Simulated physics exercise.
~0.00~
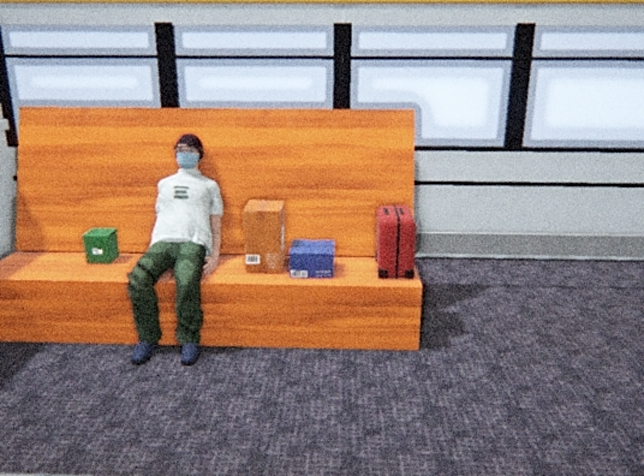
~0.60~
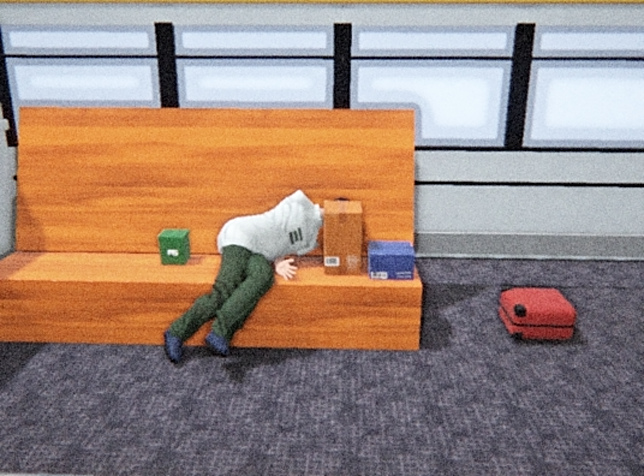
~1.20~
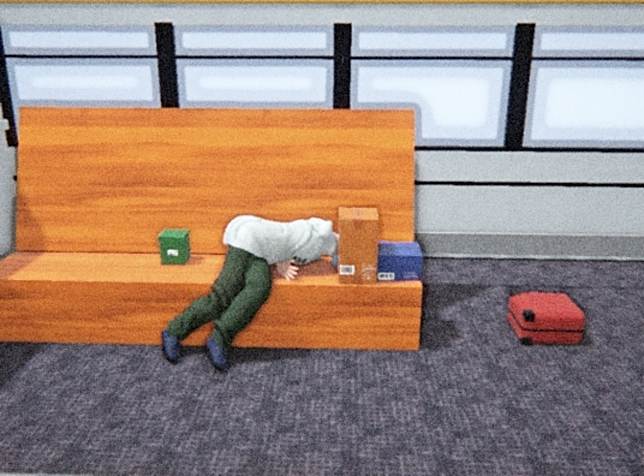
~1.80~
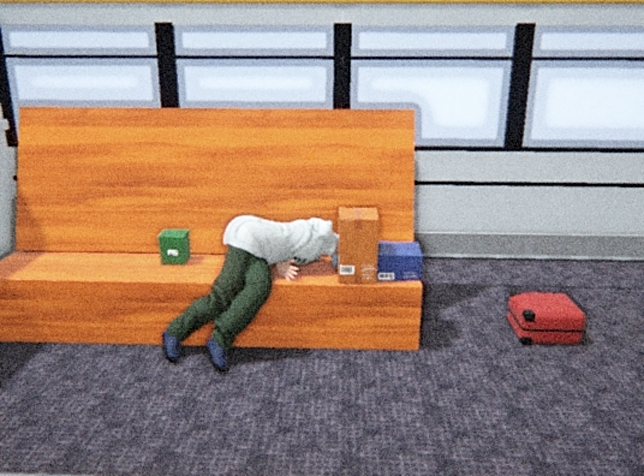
Masked sleeper slumping rightward along an orange bench as boxes slide and a red suitcase drops, ending face down against the boxes.
